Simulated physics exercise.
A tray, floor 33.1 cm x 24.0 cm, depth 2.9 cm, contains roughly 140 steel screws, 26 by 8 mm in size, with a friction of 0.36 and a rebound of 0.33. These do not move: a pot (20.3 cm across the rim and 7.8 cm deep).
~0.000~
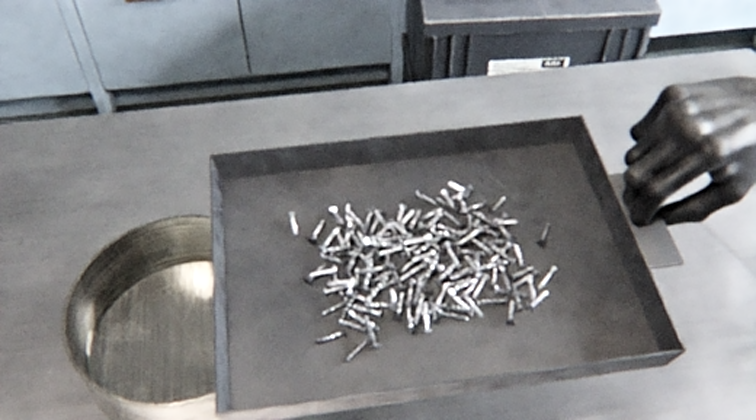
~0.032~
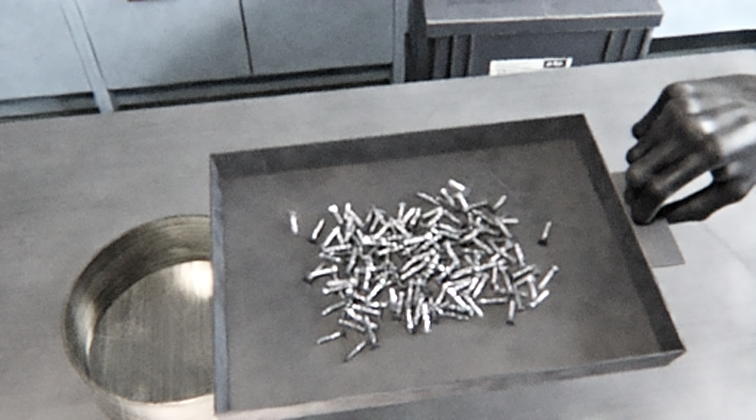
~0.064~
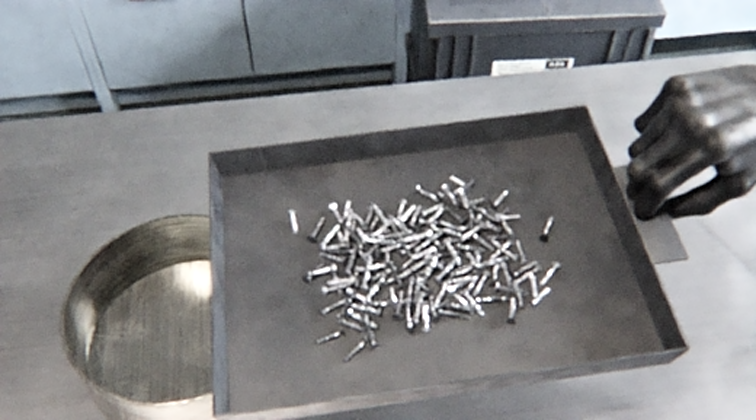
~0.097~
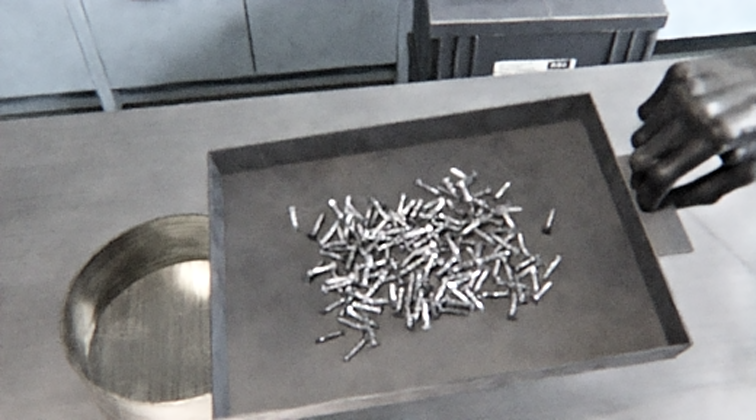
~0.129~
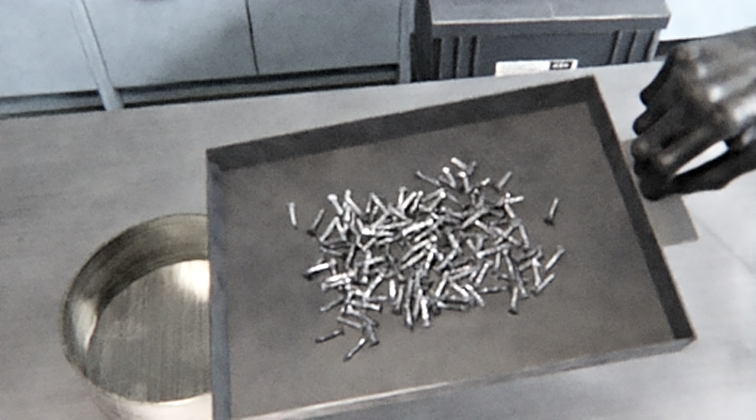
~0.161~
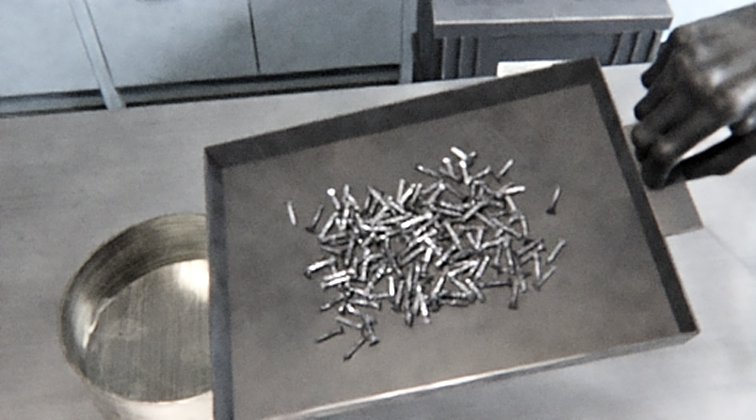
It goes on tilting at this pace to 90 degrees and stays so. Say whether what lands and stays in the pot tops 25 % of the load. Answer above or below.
Share kept below, set against 25 %: Below.
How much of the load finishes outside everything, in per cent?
Roughly 95 per cent.
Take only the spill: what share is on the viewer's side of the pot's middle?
Roughly 100 per cent.
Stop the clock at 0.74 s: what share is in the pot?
Near 0 per cent so far.
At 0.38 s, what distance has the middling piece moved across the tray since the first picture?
About 3 cm.
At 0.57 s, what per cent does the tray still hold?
About 95 per cent.
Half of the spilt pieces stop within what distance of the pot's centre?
Some 16 cm.
After 0.38 s, tilt 46 degrees; tray 100 %; middle of all pieces on or above the table near (380, 243).
Then, at 0.57 s, tilt 73 degrees; tray 95 %, in the air 5 %; middle of all pieces on or above the table near (297, 367).
After 0.74 s, tilt 90 degrees; outside 60 %, tray 20 %, in the air 20 %.
After 0.90 s, tilt 90 degrees; outside 85 %, tray 10 %, in the air 5 %.
At rest (1.8 s), outside 95 %, tray 5 %.
